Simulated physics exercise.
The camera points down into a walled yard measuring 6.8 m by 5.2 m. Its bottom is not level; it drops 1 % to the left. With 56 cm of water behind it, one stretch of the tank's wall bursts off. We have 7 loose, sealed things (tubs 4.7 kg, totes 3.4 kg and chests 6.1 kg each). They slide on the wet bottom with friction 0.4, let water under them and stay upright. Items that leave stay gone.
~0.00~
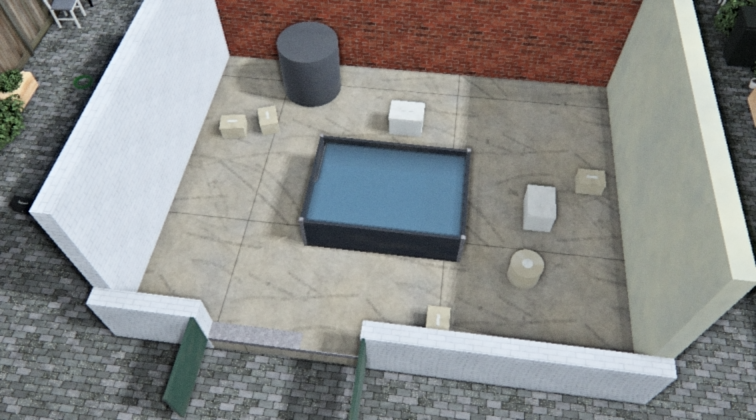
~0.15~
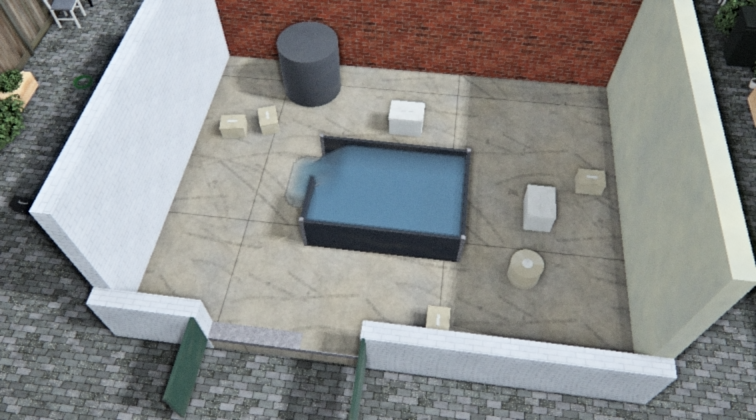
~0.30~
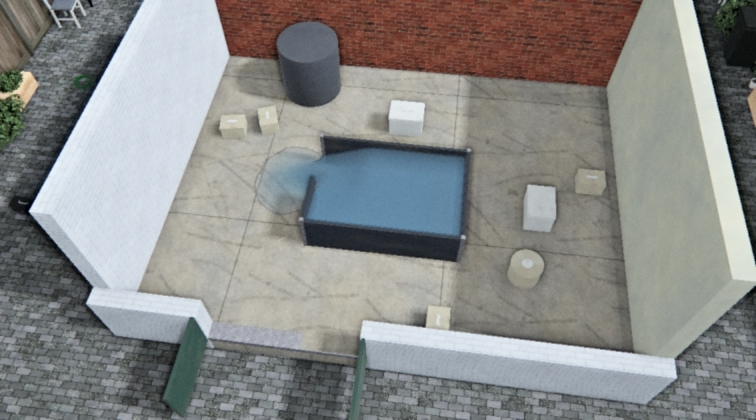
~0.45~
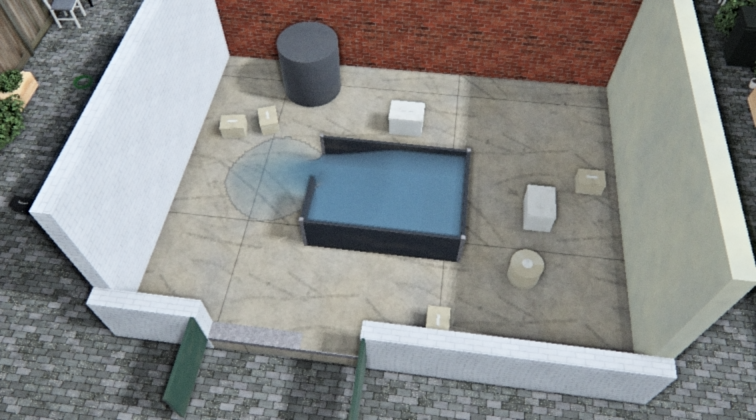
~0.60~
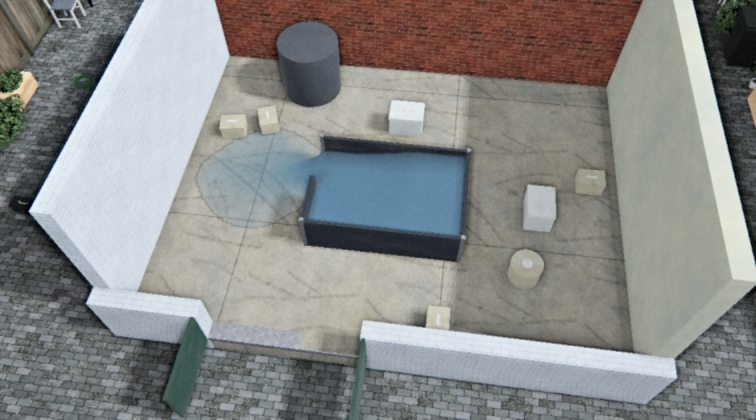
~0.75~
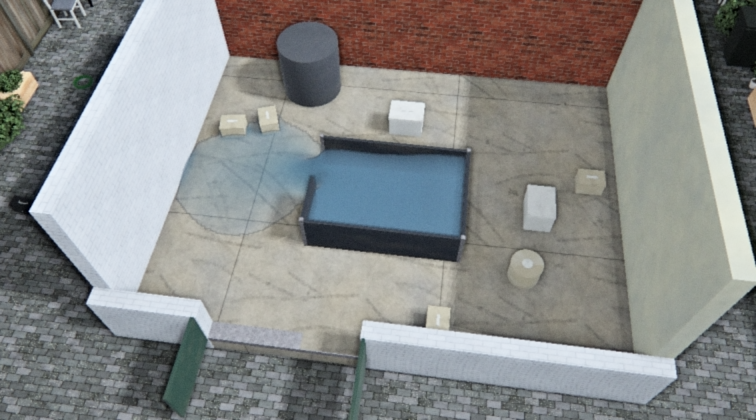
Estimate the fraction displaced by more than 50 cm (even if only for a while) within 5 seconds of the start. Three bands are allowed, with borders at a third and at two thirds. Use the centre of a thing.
That would be less than a third of them.
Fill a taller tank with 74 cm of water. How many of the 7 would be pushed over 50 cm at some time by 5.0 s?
Then it comes to 3.
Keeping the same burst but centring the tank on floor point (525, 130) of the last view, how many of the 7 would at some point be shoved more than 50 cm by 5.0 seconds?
Then 3.
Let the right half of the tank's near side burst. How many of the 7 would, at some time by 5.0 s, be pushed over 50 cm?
That would give 3.
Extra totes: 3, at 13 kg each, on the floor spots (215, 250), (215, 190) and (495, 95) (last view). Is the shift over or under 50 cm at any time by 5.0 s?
Reading them off in order: Not beyond, clears the mark, not beyond.
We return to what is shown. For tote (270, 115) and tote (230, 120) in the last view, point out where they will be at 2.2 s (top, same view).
Roughly (269, 56), then roughly (239, 45).
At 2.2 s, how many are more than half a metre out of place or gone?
Tally: 2.
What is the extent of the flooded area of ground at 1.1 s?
Flooded: Near 8.5 m2.
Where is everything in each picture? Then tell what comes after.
In the first frame, a tote at (233, 122) rests on the ground; a tote at (268, 116), on the bottom; 3.3 m2 under water; 0 of 7 have shifted.
In the second frame, a tote at (233, 122), on the bottom; a tote at (268, 116), on the bottom; 3.7 m2 under water; 0 of 7 have shifted.
In the third frame, a tote at (233, 122) rests on the ground; a tote at (268, 116) rests on the ground; 4.3 m2 under water; 0 of 7 have shifted.
In the fourth frame, a tote at (233, 122), on the bottom; a tote at (268, 116), on the bottom; 5.1 m2 under water; 0 of 7 have shifted.
In the fifth frame, a tote at (233, 122) rests on the ground; a tote at (268, 116), on the bottom; 6.1 m2 under water; 0 of 7 have shifted.
In the sixth frame, a tote at (232, 121), on the bottom; a tote at (268, 116), on the bottom; 7.0 m2 under water; 0 of 7 have shifted.
After 1.1 s 0 of 7 are over 50 cm from their spots; 0 afloat.
After 2.2 s 2 of 7 are over 50 cm from their spots; 1 afloat.
After 3.5 s 2 of 7 are over 50 cm from their spots; 2 afloat.
After 5.0 s 1 of 7 are over 50 cm from their spots, and 2 have been at some point; 2 afloat.
